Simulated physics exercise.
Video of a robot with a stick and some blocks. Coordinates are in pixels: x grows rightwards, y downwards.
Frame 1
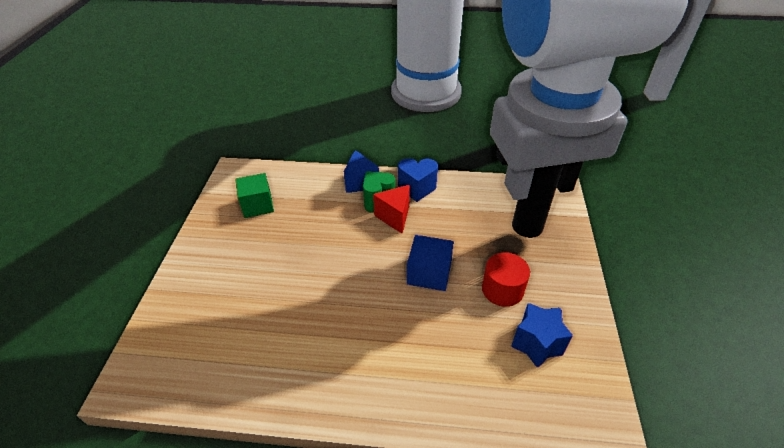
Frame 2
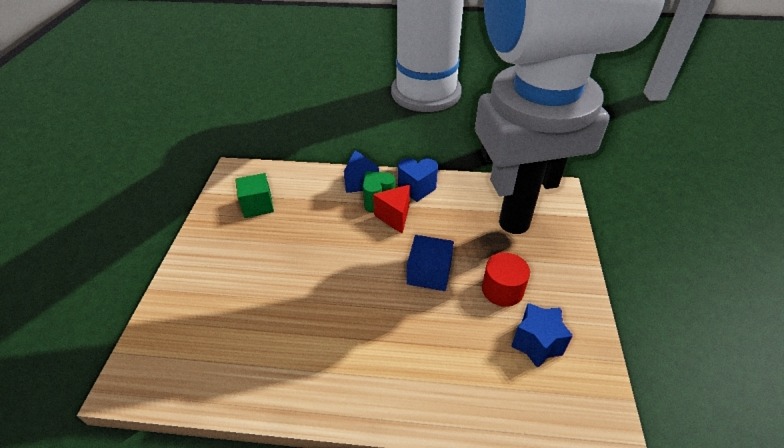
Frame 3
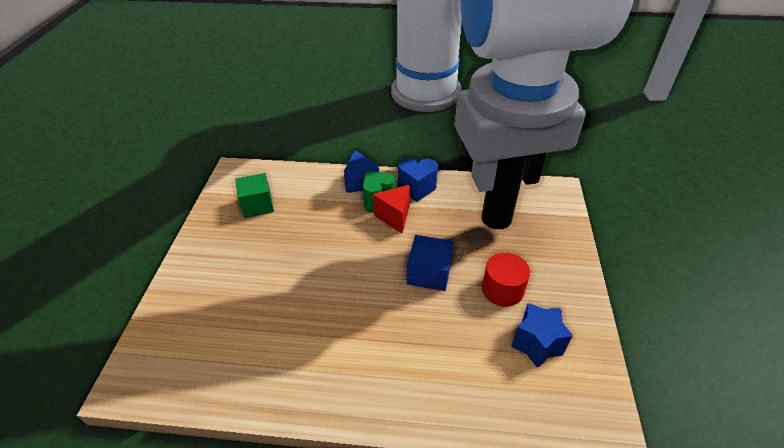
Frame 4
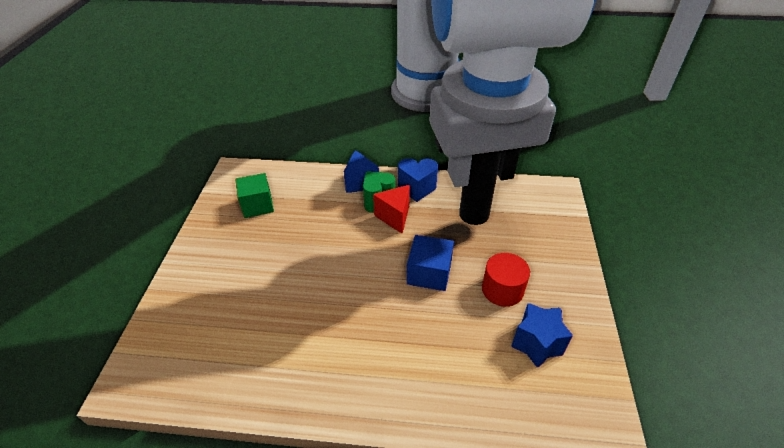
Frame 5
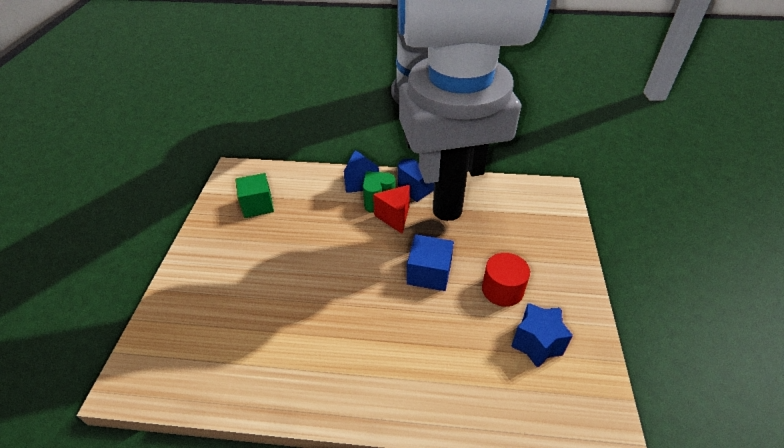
A robot arm with a black stick moved steadily left above the far side of a wooden board, passing behind the red cylinder and blue cube, while all the colored blocks stayed still.
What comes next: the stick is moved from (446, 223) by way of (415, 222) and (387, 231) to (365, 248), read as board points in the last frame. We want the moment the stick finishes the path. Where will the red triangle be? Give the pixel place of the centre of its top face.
It ends at (361, 200).
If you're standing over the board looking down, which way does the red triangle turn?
Viewed from above: Clockwise.
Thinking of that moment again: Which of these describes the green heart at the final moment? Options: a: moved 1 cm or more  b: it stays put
It's b.
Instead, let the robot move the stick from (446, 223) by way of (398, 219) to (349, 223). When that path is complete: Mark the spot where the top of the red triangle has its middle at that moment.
About (321, 196).
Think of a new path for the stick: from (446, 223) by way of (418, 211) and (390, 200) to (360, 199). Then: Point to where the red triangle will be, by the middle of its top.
It will likely be found at (353, 195).
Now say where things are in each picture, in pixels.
The first frame shows tip of the stick at (527, 227), middles of tops, green heart at (377, 180), red triangle at (395, 197).
The second frame shows stick at (514, 223), nothing pushed.
The third frame shows stick at (496, 219), nothing pushed.
The fourth frame shows stick at (474, 215), nothing pushed.
The fifth frame shows stick at (447, 211), green heart at (377, 180), red triangle at (395, 197).
What follows on the original path. One third of the way, stick at (415, 210); red triangle at (389, 197).
Two thirds of the way, stick at (386, 219); red triangle at (362, 200), turned 35° clockwise.
At the end, stick at (365, 237); green heart unmoved; red triangle at (361, 200), turned 40° clockwise.
